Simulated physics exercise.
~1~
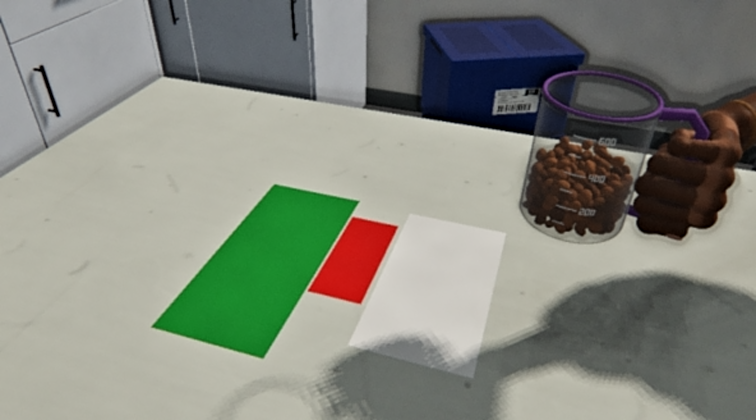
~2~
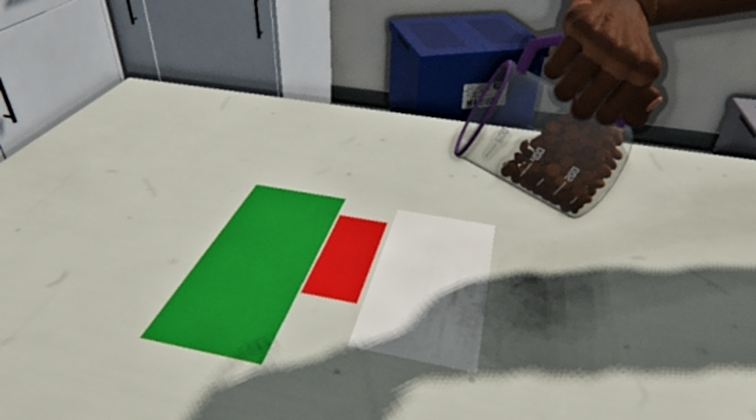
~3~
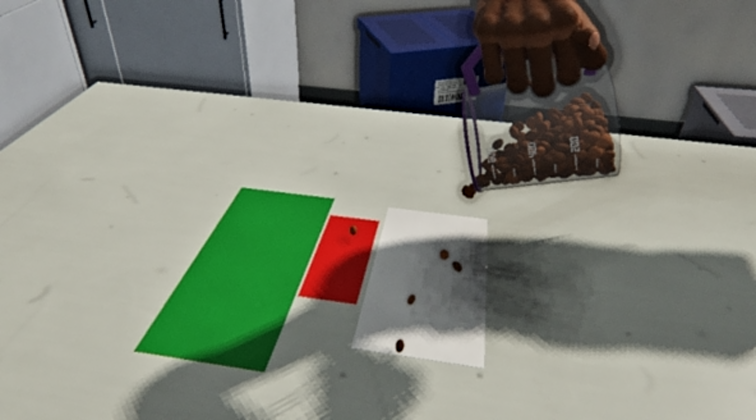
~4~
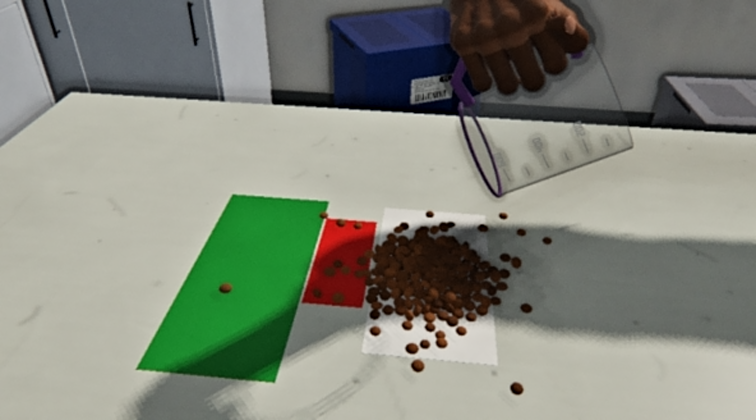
The footage shows a hand holding a clear jug of brown kibble above a pale table with green, red and white mats. The hand tips the jug until the pieces pour out, leaving most heaped on the white mat, with some scattered on the red mat and around them.
